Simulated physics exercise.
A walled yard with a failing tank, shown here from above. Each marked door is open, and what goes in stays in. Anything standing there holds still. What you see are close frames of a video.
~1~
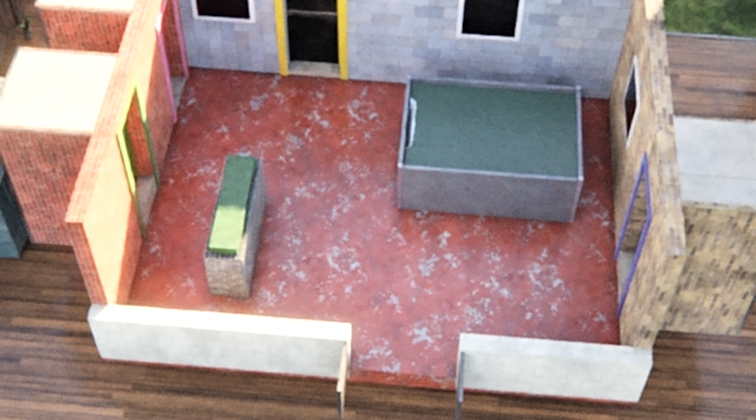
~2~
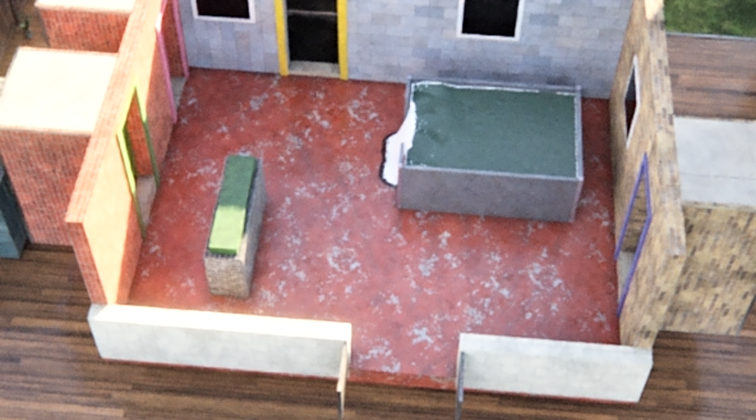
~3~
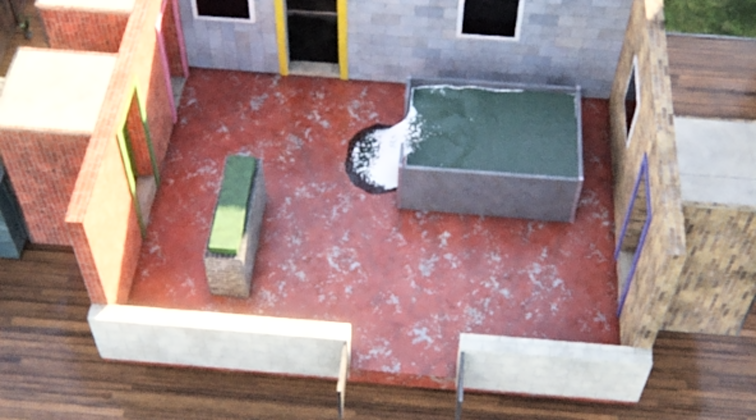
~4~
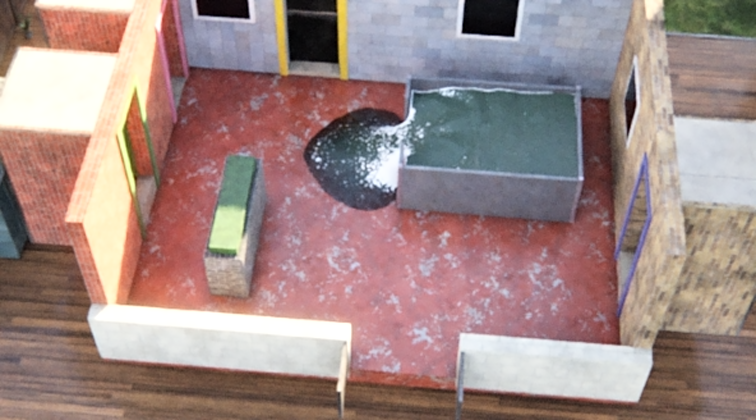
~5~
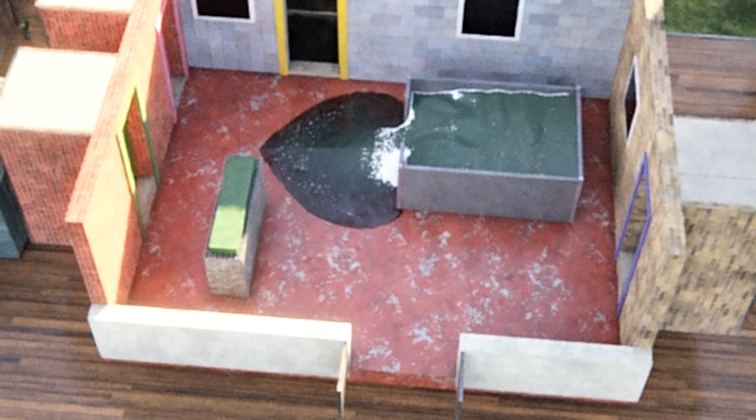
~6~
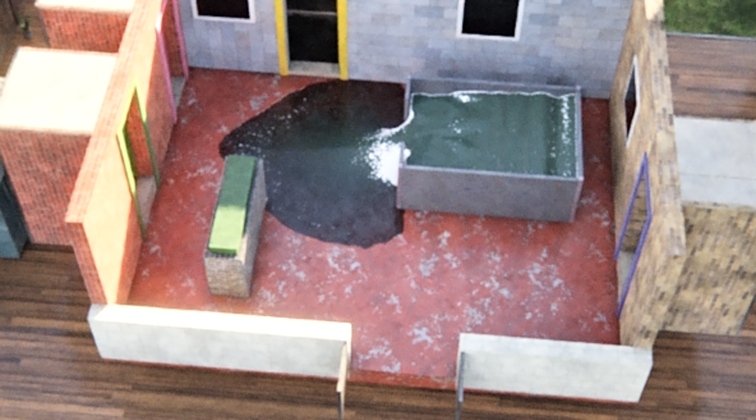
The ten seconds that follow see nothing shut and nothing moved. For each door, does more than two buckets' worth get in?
Result: The pink door overshoots the mark there; the blue door doesn't overshoot the mark there; the yellow door overshoots the mark there; the green door doesn't overshoot the mark there.
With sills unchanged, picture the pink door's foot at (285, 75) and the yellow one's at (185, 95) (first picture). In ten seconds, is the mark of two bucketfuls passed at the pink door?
What follows is that the pink door gets beyond it.
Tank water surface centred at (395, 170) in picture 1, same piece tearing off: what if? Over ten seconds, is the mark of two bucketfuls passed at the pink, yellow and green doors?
Going by the run, the pink door tops the threshold, the yellow door remains below and the green door remains below.
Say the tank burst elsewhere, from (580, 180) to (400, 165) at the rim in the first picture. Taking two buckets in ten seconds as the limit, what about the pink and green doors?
In brief, the pink door goes past the mark; the green door stops short.
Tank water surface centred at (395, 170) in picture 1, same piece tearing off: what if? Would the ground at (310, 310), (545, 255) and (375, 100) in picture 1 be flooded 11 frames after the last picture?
Log: Flood; no flood; no flood.
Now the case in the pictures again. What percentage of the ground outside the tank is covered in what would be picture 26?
I'd say close to 60 per cent.
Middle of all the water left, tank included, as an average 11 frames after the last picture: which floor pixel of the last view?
The spot I would choose is (401, 170).
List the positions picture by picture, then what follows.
The first frame shows the water tank at (491, 130) is whole and still.
In the second frame, water pours out at (405, 149) and has run to (396, 136).
In the third frame, the front is at (354, 144), out from the gap at (405, 150).
In the fourth frame, the front is at (312, 147), out from the gap at (405, 150).
In the fifth frame, the front is at (266, 152), out from the gap at (405, 149).
In the sixth frame, water pours out at (405, 149) and has run to a hidden place.
A moment on, water covers 40 % of the floor; the pink door under two buckets in, the blue door not reached, the yellow door under two buckets in, the green door wet at the sill, nothing in.
Next, water covers 45 % of the floor; the pink door far over two buckets in, the blue door not reached, the yellow door over two buckets in, the green door wet at the sill, nothing in.
Then, water covers 60 % of the floor; the pink door far over two buckets in, the blue door not reached, the yellow door over two buckets in, the green door under two buckets in.
Later, water covers 80 % of the floor; the pink door far over two buckets in, the blue door wet at the sill, nothing in, the yellow door over two buckets in, the green door under two buckets in.
In the end, water covers 95 % of the floor; the pink door far over two buckets in, the blue door wet at the sill, nothing in, the yellow door over two buckets in, the green door under two buckets in.
